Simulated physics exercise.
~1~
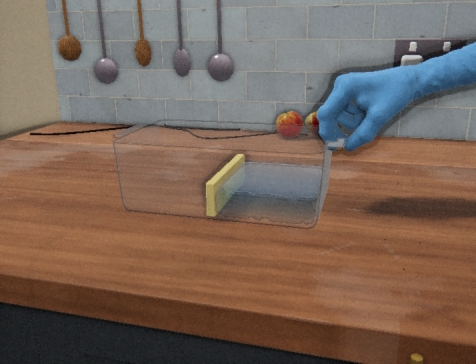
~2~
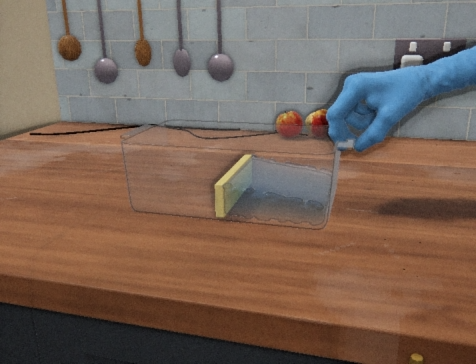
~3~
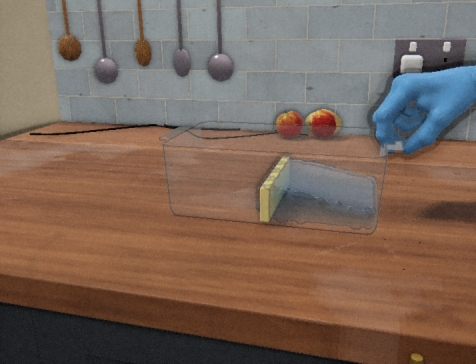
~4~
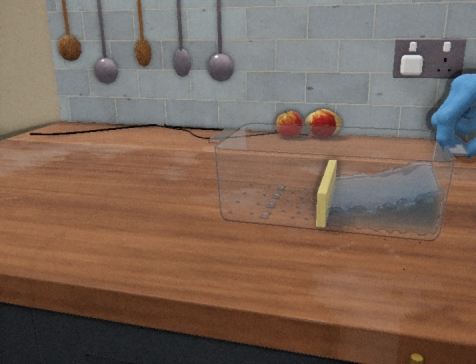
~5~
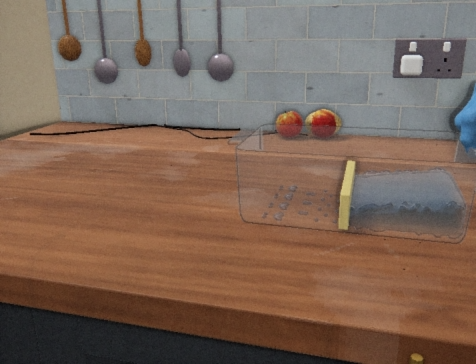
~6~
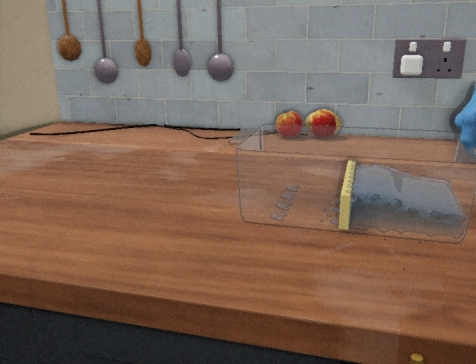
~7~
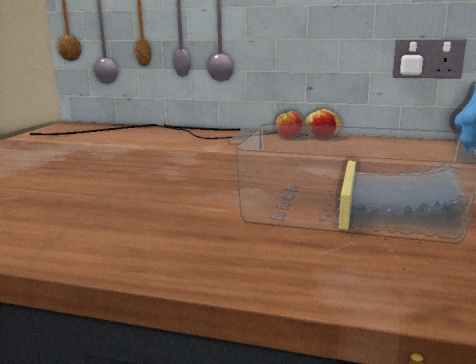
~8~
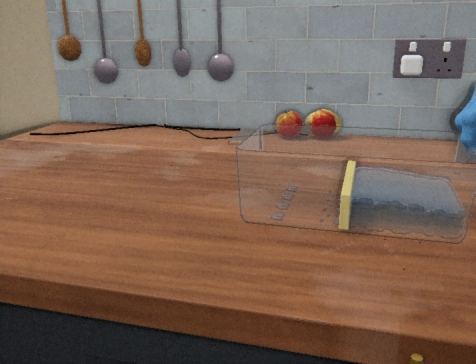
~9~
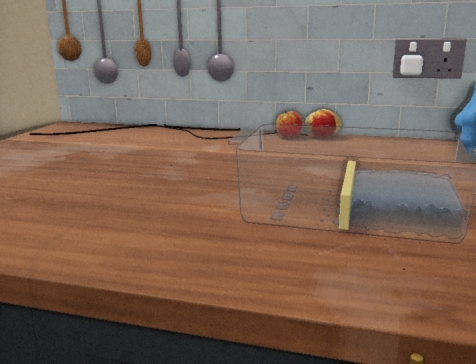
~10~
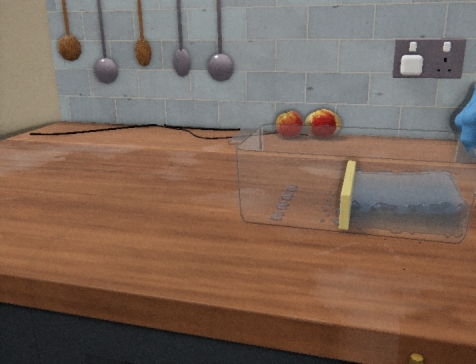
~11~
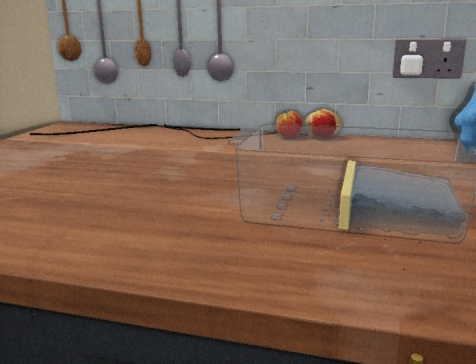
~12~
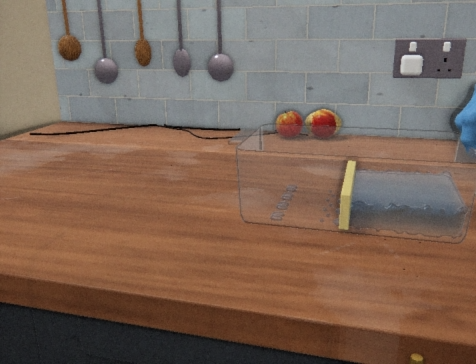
A see-through tub with water to the right of a low yellow wall was pulled right across the wooden counter by a blue-gloved hand, then stopped; the water sloshed, a little ended up on the left, and the wall stayed upright.
